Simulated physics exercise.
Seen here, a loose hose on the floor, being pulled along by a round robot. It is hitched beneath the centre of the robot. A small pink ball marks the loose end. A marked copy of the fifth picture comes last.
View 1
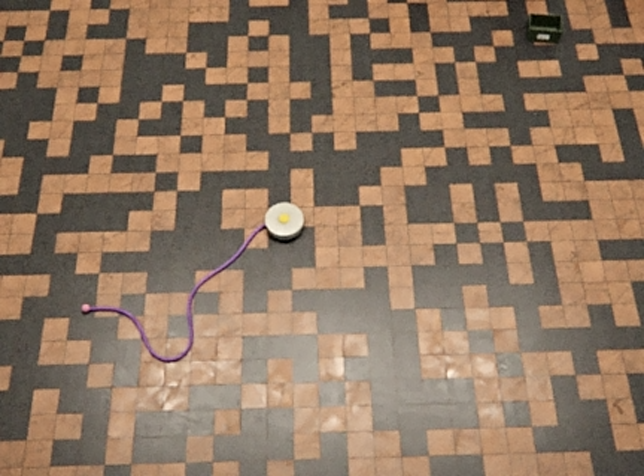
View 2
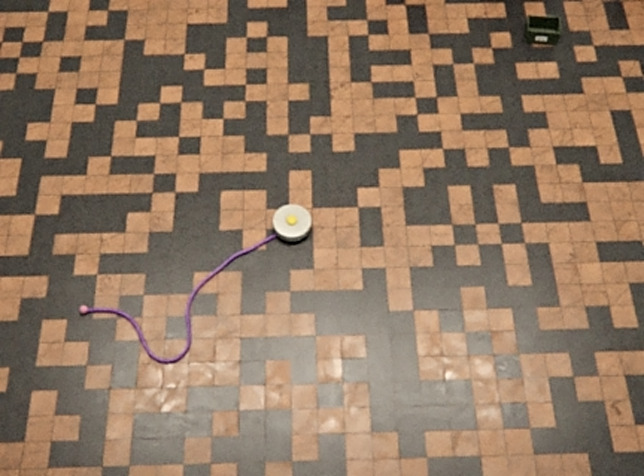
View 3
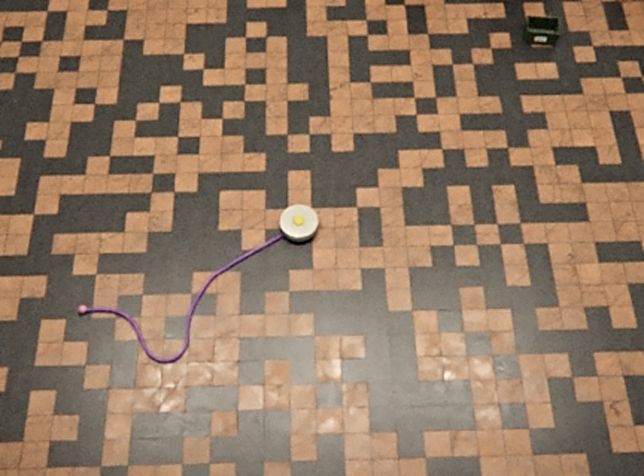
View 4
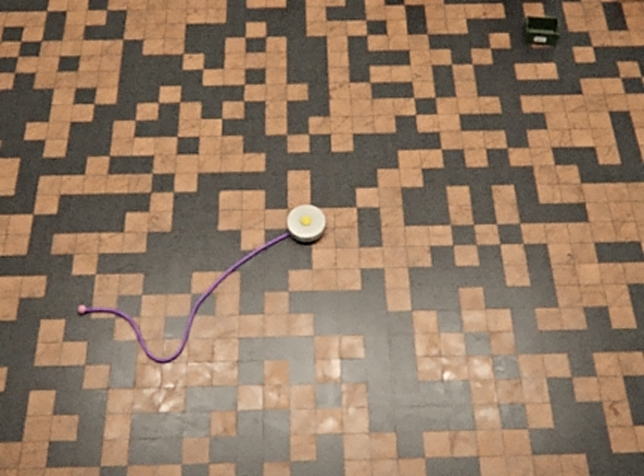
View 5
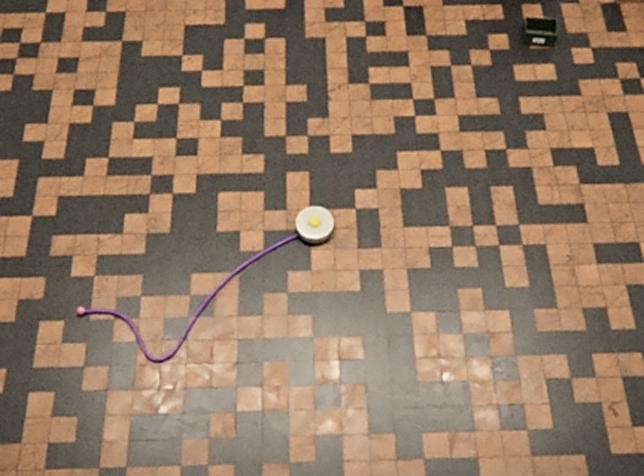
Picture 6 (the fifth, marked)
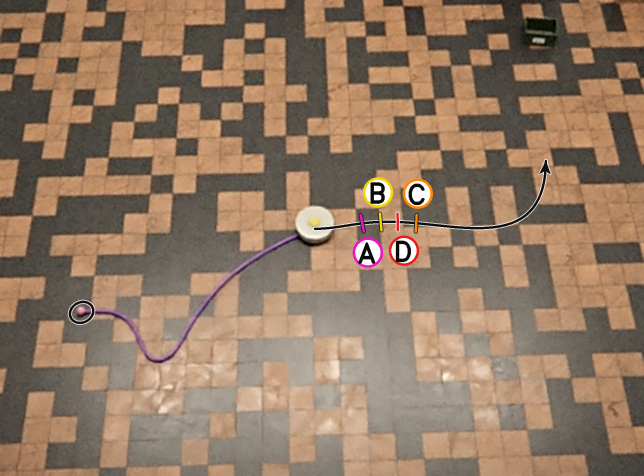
A round white robot with a yellow centre slid slowly to the right across a brown and dark tiled floor, pulling a loose purple hose whose curves straightened slightly while its far end barely moved.
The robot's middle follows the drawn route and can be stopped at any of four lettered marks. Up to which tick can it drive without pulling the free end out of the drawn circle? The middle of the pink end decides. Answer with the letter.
No farther than B.
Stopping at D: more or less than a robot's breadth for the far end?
Less.
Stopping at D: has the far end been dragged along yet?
Yes.
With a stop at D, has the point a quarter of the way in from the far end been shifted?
By then, yes.
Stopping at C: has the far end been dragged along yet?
By then, yes.
On the marked copy, A at (362, 223); B at (381, 222); C at (416, 223); D at (398, 222); the ring at (82, 312); the route from (315, 229) via (463, 228) to (546, 161).
Taking B. A third of the way, robot (338, 224), middle of the hose (206, 310), free end (81, 311).
Two thirds of the way, robot (361, 220), middle of the hose (224, 298), free end (81, 311).
When it is over, robot (381, 219), middle of the hose (240, 288), free end (85, 311); the free end is still in its ring.
As for the rest, A is safe but short; C drags the free end to (115, 312); D drags the free end to (98, 312).
